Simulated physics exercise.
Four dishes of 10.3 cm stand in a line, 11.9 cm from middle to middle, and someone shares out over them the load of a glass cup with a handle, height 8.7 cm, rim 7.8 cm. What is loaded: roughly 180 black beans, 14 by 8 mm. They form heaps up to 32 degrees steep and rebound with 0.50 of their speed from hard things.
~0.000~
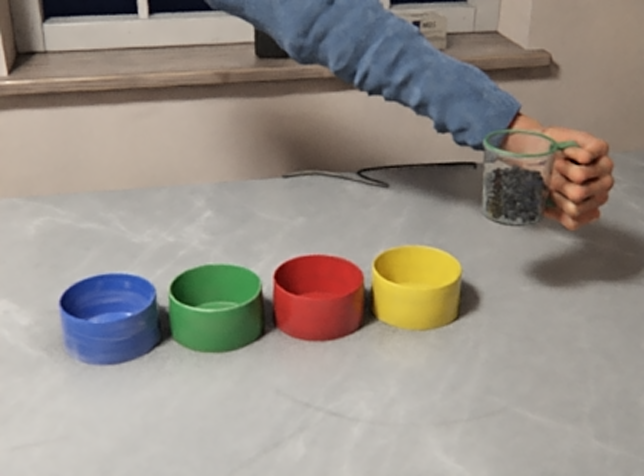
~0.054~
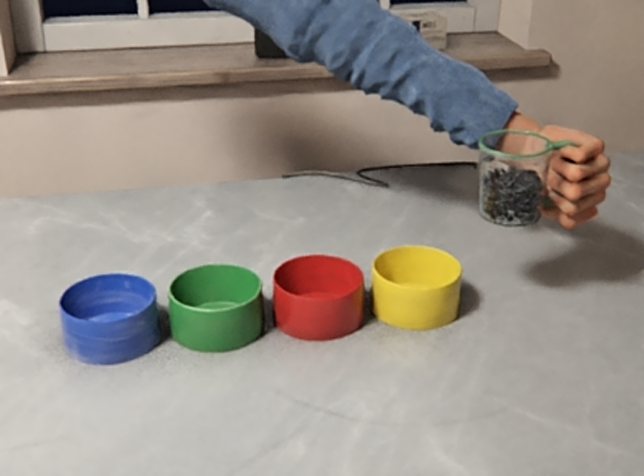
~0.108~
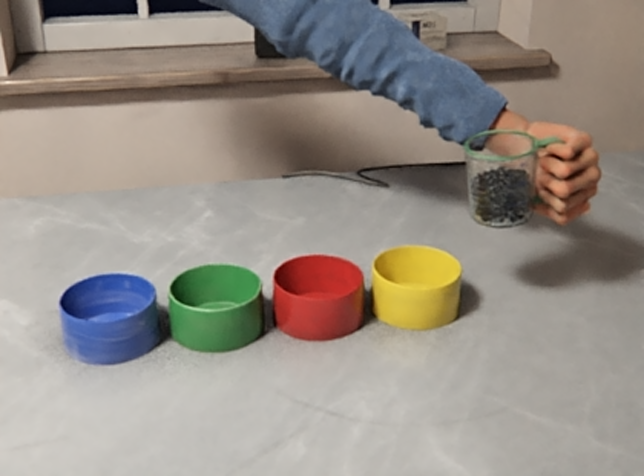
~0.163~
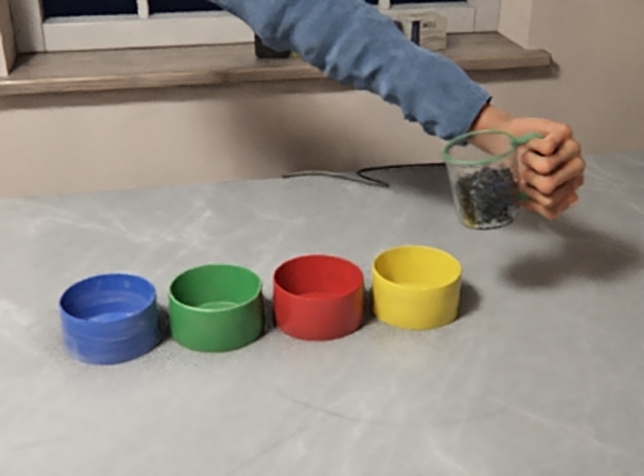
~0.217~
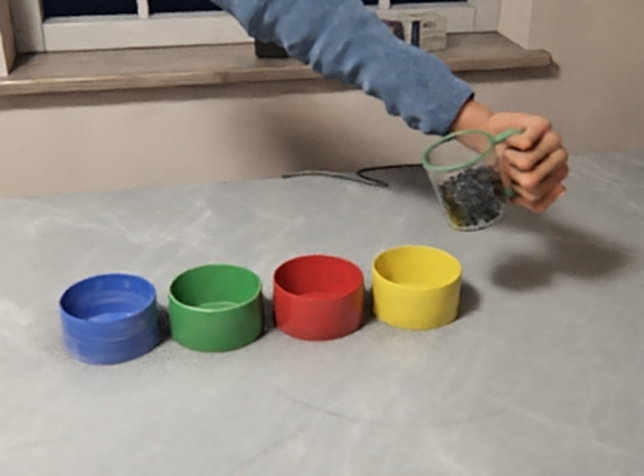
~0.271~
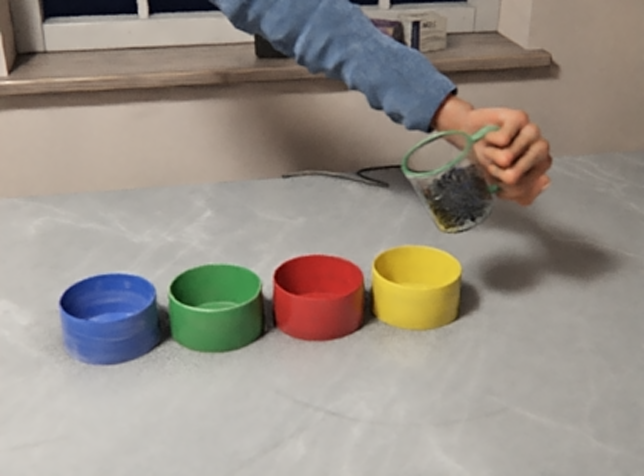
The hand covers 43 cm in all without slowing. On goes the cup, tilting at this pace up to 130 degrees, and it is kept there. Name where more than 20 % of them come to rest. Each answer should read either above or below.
Red - below, blue - above, green - below, yellow - below, counter - below.
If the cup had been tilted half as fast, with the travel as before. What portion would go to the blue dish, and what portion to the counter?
Result: Blue dish 100, counter 0.
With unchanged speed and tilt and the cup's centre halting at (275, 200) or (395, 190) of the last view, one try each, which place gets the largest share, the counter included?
Try 1 - green; try 2 - red.
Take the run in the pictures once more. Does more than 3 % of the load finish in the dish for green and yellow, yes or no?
As for green, correct, and as for yellow, not so.
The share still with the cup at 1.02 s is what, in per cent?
Roughly 65 %.
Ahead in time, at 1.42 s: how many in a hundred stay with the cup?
Some 0 %.
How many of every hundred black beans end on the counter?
The share comes to some 10 percent.
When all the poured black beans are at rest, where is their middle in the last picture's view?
Somewhere near (108, 326) in the last picture.
After 0.72 s, tilt 85 degrees; cup holds 100 %.
After 1.02 s, tilt 124 degrees; cup holds 65 %, blue 5 %, green 15 %.
Then, at 1.42 s, tilt 130 degrees; cup holds 0 %, blue 80 %, green 10 %.
At rest (2.2 s), red 0 %, blue 80 %, green 10 %, yellow 0 %, counter 10 %.
